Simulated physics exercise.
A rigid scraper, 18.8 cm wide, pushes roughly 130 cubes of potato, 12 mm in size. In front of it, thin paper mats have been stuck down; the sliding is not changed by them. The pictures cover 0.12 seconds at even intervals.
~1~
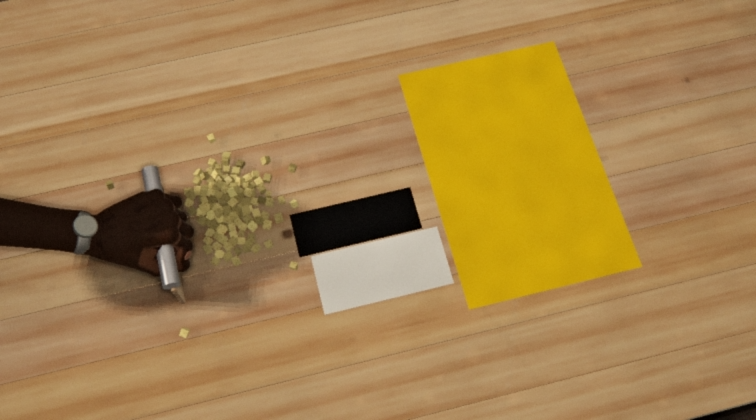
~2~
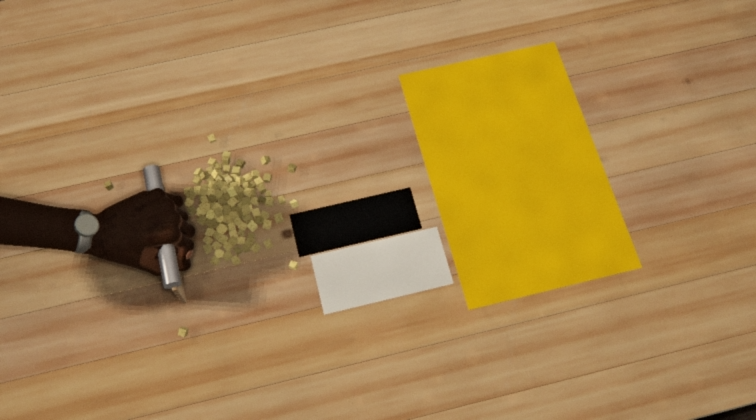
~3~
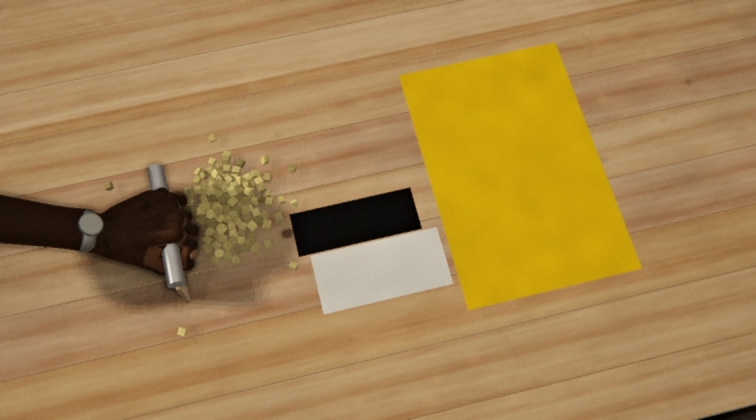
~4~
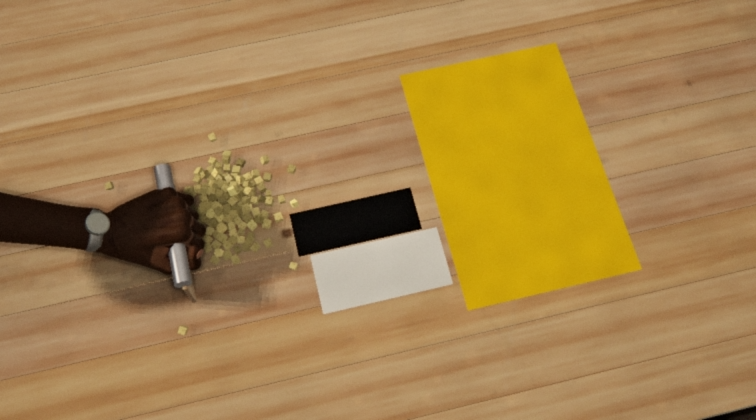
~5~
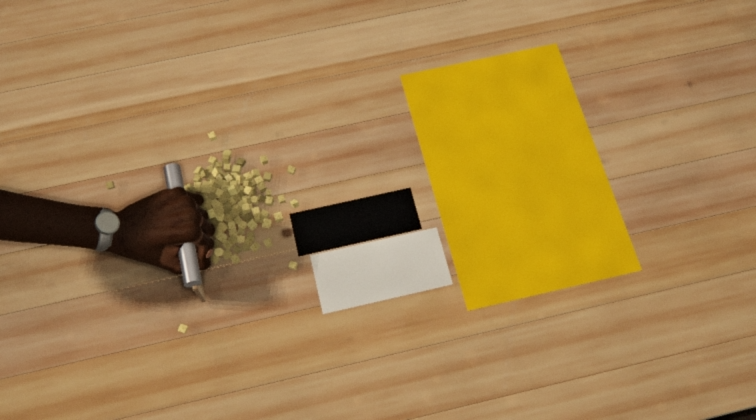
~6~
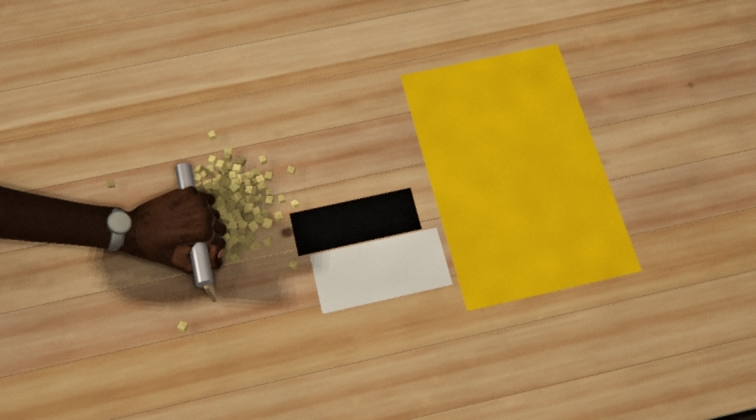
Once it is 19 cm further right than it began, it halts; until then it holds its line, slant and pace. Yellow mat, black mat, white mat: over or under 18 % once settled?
Yellow mat: Under, black mat: Over, white mat: Under.
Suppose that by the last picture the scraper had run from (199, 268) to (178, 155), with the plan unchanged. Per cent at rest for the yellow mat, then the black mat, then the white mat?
The yellow mat ends with 0 %, the black mat with 15 %, the white mat with 0 %.
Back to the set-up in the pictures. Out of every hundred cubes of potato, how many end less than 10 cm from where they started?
I'd put it near 25 per cent.
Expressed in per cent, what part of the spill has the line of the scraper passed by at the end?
Around 20 percent.
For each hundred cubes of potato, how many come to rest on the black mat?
It comes to around 30 percent.
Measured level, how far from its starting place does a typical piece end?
It works out at about 14 centimetres.
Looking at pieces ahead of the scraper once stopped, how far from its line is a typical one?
I'd say close to 5 cm ahead of the line.
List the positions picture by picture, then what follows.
In the first picture, scraper from (175, 291) to (153, 176); moved 0.0 cm; 0 pieces shifted; middle of the spill at (223, 201); white mat at (382, 270); black mat at (356, 222); yellow mat at (514, 166).
In the second picture, scraper from (176, 290) to (155, 175); moved 0.2 cm; 0 pieces shifted; middle of the spill at (223, 201).
In the third picture, scraper from (180, 289) to (159, 175); moved 0.8 cm; 3 pieces shifted; middle of the spill at (223, 200).
In the fourth picture, scraper from (186, 289) to (166, 174); moved 1.7 cm; 5 pieces shifted; middle of the spill at (223, 200).
In the fifth picture, scraper from (196, 289) to (175, 174); moved 3.1 cm; 14 pieces shifted; middle of the spill at (223, 199).
In the sixth picture, scraper from (208, 288) to (186, 173); moved 4.8 cm; 67 pieces shifted; middle of the spill at (232, 203); white mat at (381, 270); black mat at (355, 221); yellow mat at (515, 169).
Then, 0.16 s after the last picture, scraper 16 cm from its start, spill 19 cm wide; black mat 15 %, off the mats 80 %.
Then, 0.32 s after the last picture, scraper 19 cm from its start, spill 21 cm wide; white mat 10 %, black mat 30 %, off the mats 60 %.
Then, 0.46 s after the last picture, scraper 19 cm from its start, spill 23 cm wide; white mat 10 %, black mat 30 %, off the mats 60 %.
In the end, white mat 10 %, black mat 30 %, yellow mat 0 %, off the mats 60 %.
